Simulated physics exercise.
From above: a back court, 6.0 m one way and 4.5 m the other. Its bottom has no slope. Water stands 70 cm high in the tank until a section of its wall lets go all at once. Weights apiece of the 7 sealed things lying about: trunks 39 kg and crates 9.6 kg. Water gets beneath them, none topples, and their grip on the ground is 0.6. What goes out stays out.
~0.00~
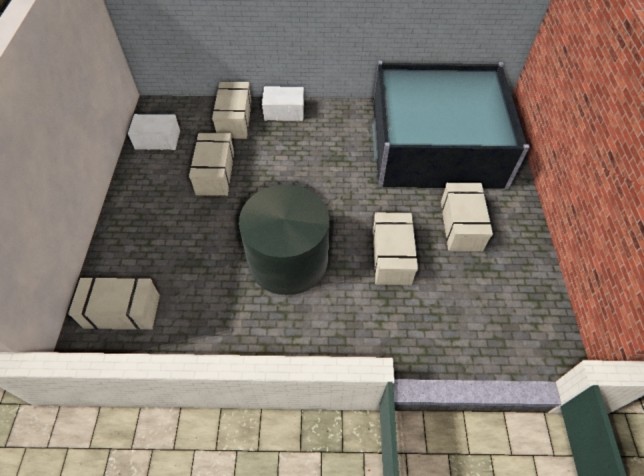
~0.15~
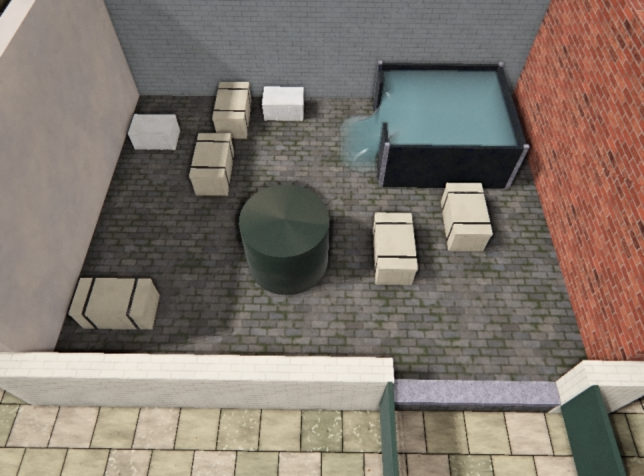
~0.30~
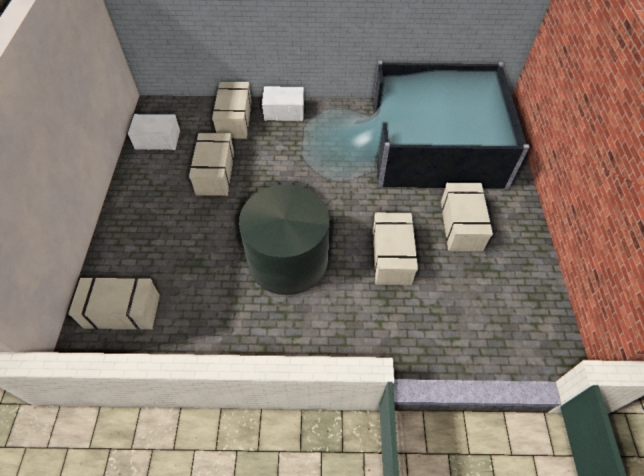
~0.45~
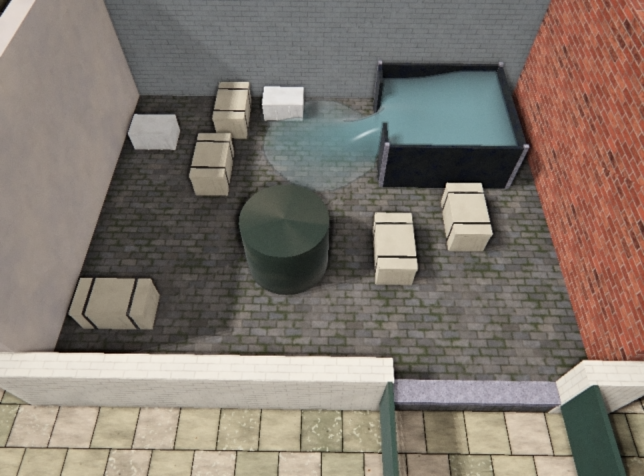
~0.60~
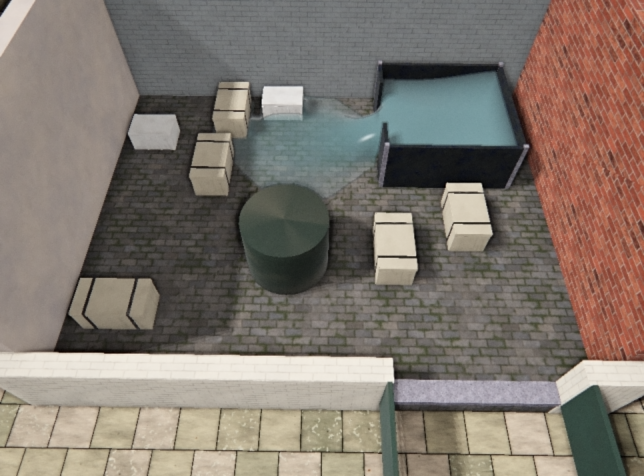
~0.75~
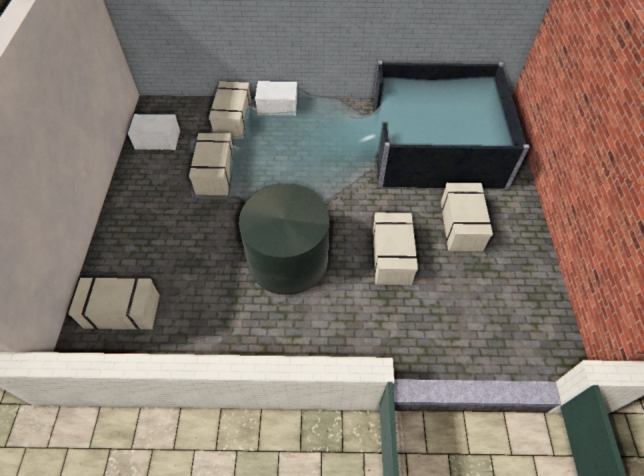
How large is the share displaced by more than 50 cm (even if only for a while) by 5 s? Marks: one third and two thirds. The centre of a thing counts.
It is two thirds or more.
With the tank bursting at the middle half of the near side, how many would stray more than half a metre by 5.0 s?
Then 2.
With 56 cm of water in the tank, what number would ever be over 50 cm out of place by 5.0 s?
In that case 5 of them.
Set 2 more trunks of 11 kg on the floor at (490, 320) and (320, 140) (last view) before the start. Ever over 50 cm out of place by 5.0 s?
In that order: Short of it, over.
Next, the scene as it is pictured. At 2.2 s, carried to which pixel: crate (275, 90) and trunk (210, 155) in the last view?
Near (166, 119) and (109, 175).
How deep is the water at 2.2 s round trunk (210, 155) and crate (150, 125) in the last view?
Roughly 18 and 23 cm.
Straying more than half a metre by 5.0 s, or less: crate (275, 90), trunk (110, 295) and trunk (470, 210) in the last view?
In turn: Over, over, less.
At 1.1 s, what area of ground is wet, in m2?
Roughly 9.5 m2.
After 1.1 s 0 of 7 are over 50 cm from their spots; 1 afloat.
After 2.2 s 3 of 7 are over 50 cm from their spots; 4 afloat.
After 3.5 s 5 of 7 are over 50 cm from their spots; 3 afloat.
After 5.0 s 5 of 7 are over 50 cm from their spots, and 5 have been at some point; 4 afloat.
